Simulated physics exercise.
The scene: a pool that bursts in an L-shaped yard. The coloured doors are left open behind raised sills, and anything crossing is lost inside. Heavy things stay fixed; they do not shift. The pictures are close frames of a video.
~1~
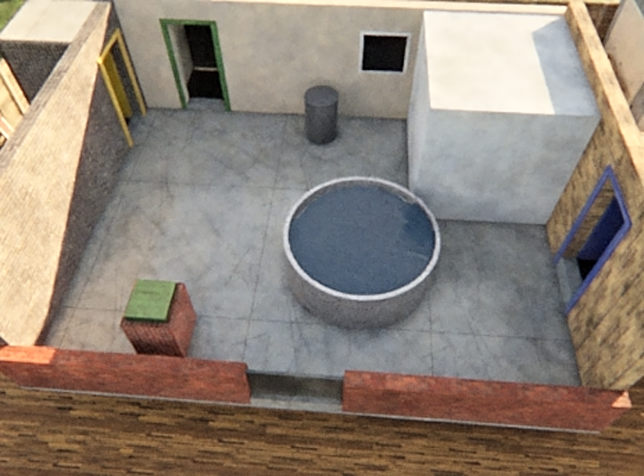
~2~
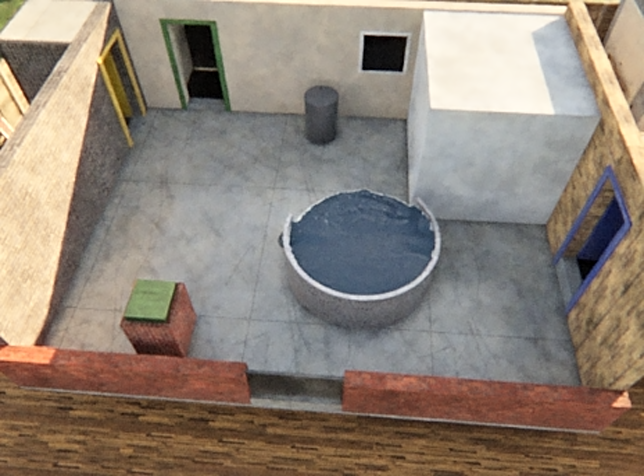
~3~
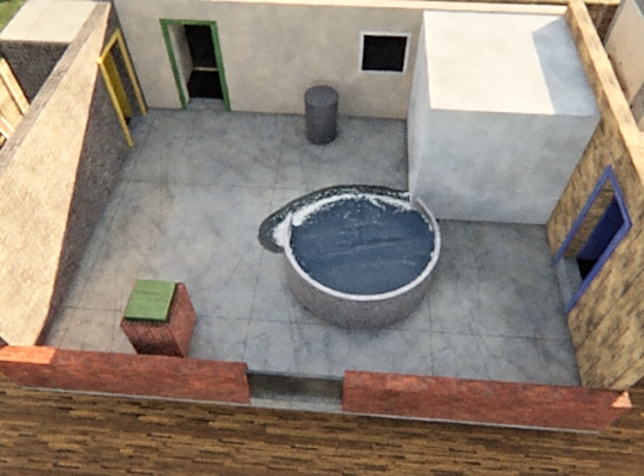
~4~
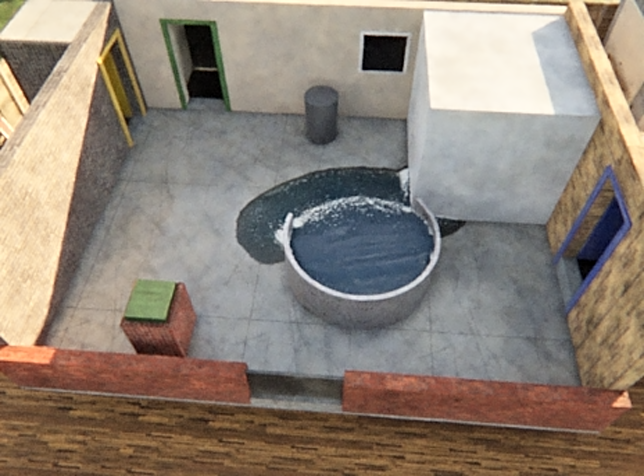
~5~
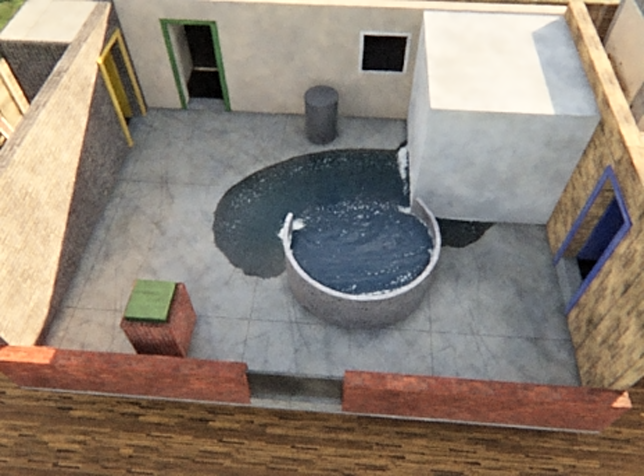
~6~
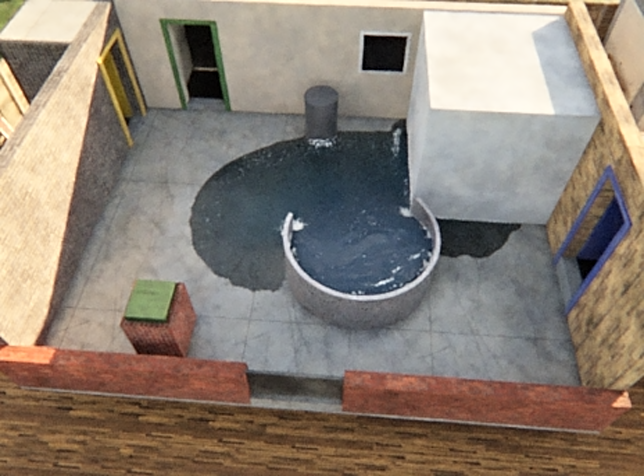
A walled, L-shaped yard with a grey paved floor is seen from high above by a still camera. A round pool of blue water stands right of centre, with a pale block behind it, a grey cylinder, a green-topped brick box at lower left, and open yellow, green and blue doorways. The pool's far side opens, and dark water pours out, spreading left and back around the cylinder and rightward past the block.
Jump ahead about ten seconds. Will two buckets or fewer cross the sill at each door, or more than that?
The green door will be over the limit; the blue door will be within bounds; the yellow door will be over the limit.
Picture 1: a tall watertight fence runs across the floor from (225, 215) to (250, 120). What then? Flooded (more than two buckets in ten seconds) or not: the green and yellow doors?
Looking at each, the green door remains below the mark and the yellow door gets past the mark.
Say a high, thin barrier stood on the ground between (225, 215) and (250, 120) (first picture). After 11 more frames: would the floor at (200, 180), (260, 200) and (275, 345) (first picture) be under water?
The first is still bare, the second inundated and the third still bare.
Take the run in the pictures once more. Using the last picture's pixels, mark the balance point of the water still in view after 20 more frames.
At about (294, 174).
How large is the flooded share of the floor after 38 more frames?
Some 75 per cent.
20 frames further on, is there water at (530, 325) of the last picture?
Lab note - point status: Swamped.
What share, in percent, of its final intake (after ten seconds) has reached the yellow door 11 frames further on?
Around 5 percent.
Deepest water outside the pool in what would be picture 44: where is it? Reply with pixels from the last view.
Roughly (101, 372).
A moment on, water covers 50 % of the floor; the green door wet at the sill, nothing in, the blue door not reached, the yellow door not reached.
Next, water covers 45 % of the floor; the green door under two buckets in, the blue door wet at the sill, nothing in, the yellow door over two buckets in.
Then, water covers 55 % of the floor; the green door over two buckets in, the blue door wet at the sill, nothing in, the yellow door far over two buckets in.
Later, water covers 75 % of the floor; the green door over two buckets in, the blue door wet at the sill, nothing in, the yellow door far over two buckets in.
In the end, water covers 95 % of the floor; the green door over two buckets in, the blue door wet at the sill, nothing in, the yellow door far over two buckets in.
